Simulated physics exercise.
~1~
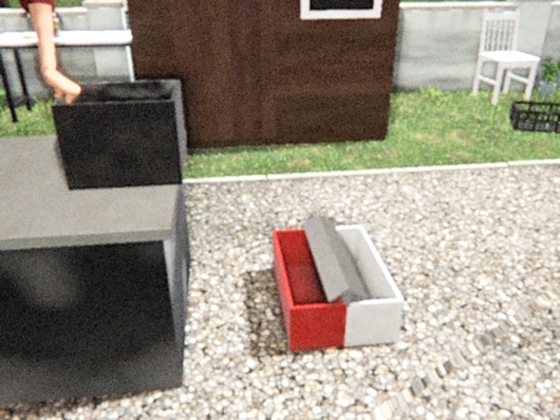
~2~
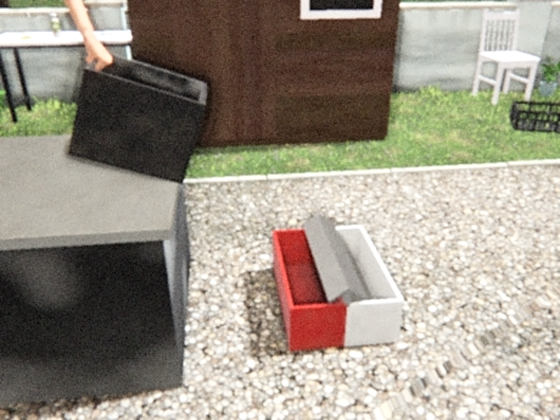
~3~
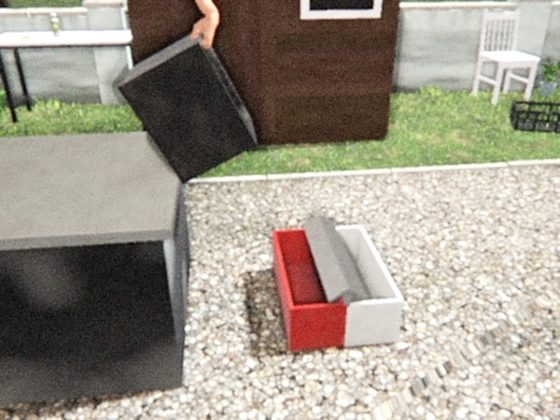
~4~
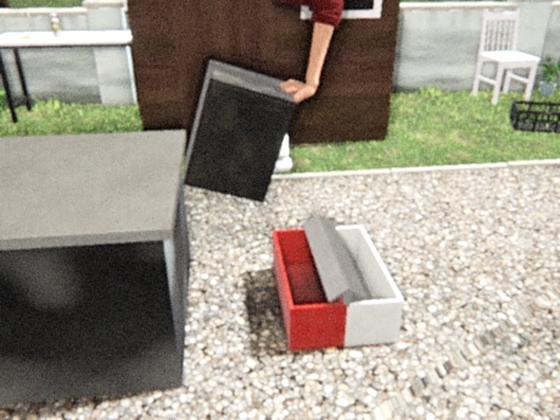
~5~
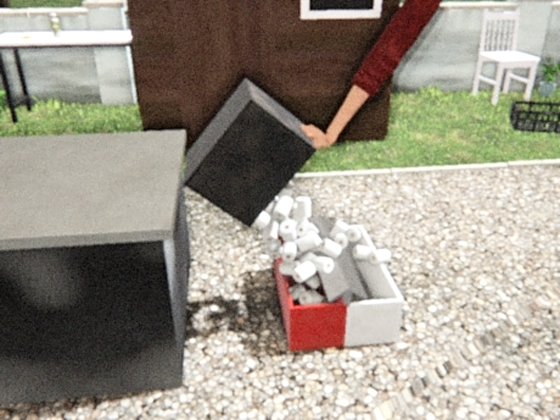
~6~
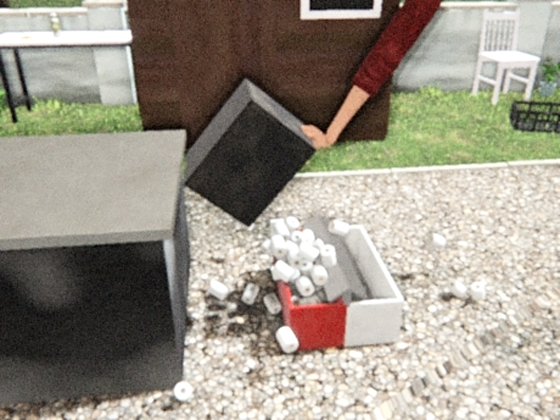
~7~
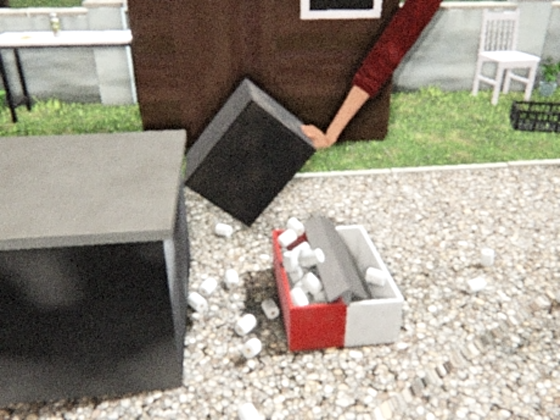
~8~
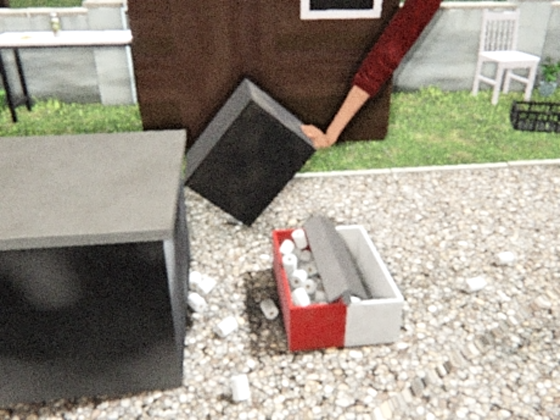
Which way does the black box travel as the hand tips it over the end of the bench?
The black box moves to the right, swinging out past the end of the bench as it tips over.
